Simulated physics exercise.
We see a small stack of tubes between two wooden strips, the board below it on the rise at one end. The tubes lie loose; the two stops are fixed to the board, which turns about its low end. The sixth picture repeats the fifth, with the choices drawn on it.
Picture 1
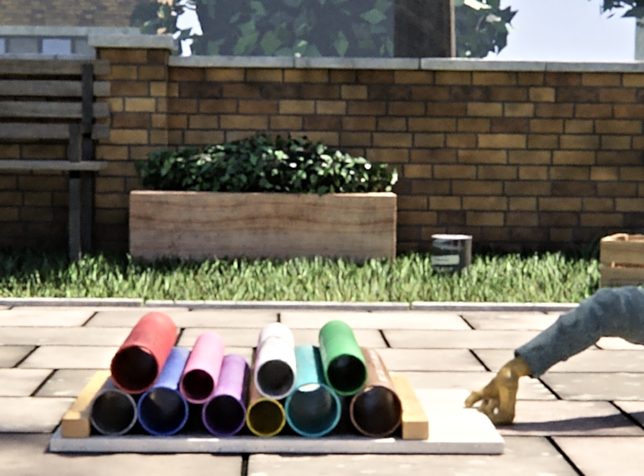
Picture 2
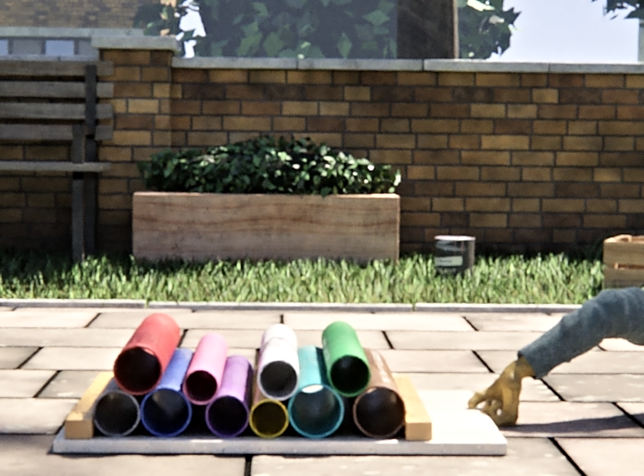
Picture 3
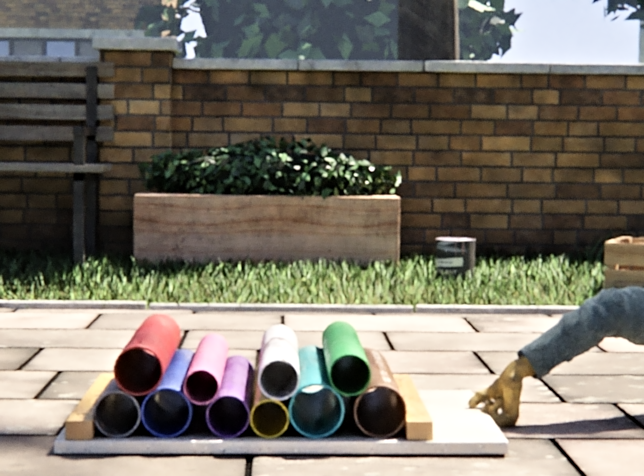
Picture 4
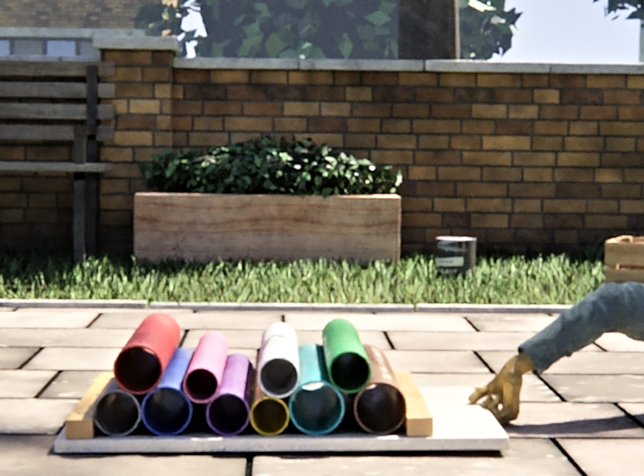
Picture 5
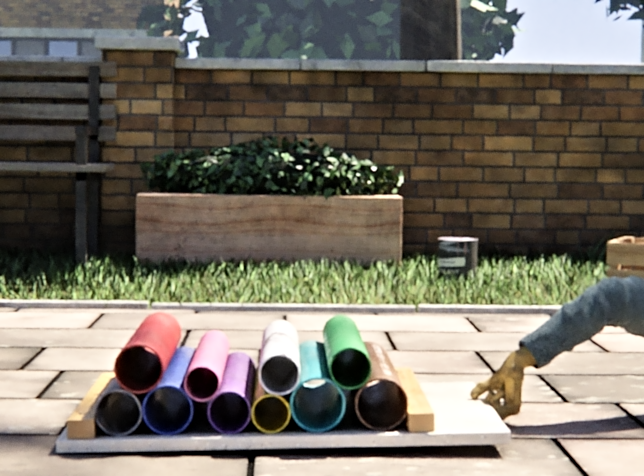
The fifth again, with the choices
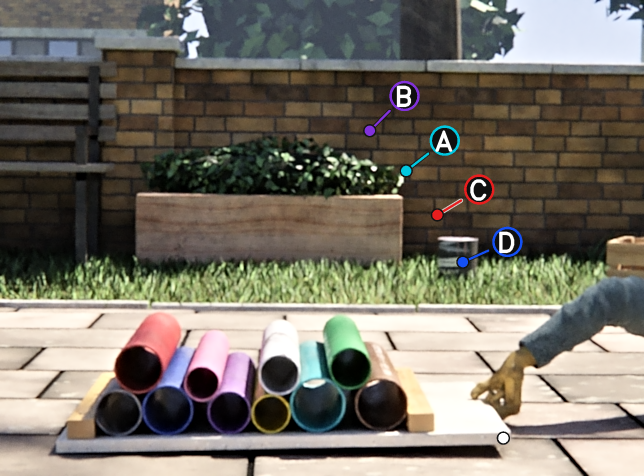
A gloved hand at the right grips the end of a pale board on a sunlit patio, with colourful tubes stacked loosely between two wooden strips. The hand then lifts that end very slightly, the board turning about its low left end, while the tubes keep their arrangement.
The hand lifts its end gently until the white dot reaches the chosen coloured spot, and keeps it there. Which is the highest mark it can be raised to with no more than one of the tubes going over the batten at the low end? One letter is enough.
C is the limit.
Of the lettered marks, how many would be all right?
Two of the four.
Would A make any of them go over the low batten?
At A: Yes.
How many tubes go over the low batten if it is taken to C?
With C, one.
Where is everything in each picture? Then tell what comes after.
In the first picture, brown tube (377, 411); pink tube (198, 385); red tube (135, 369).
In the second picture, red tube (138, 370); green tube (349, 375).
In the third picture, board (282, 410); turquoise tube (317, 411); brown tube (380, 411); yellow tube (270, 419).
In the fourth picture, board (282, 407); grey tube (117, 413); blue tube (166, 411).
In the fifth picture, board (284, 406); grey tube (119, 412); blue tube (168, 410).
On the copy, A at (406, 171); B at (370, 131); C at (437, 215); D at (463, 262); the white dot at (503, 438).
On C. First, board at 18°.
Then, board at 32°.
Finally, board at 32°, one over the low batten (red).
By contrast, A four over the low batten (pink, red, green, white); B four over the low batten (pink, red, green, white); D none over the low batten.
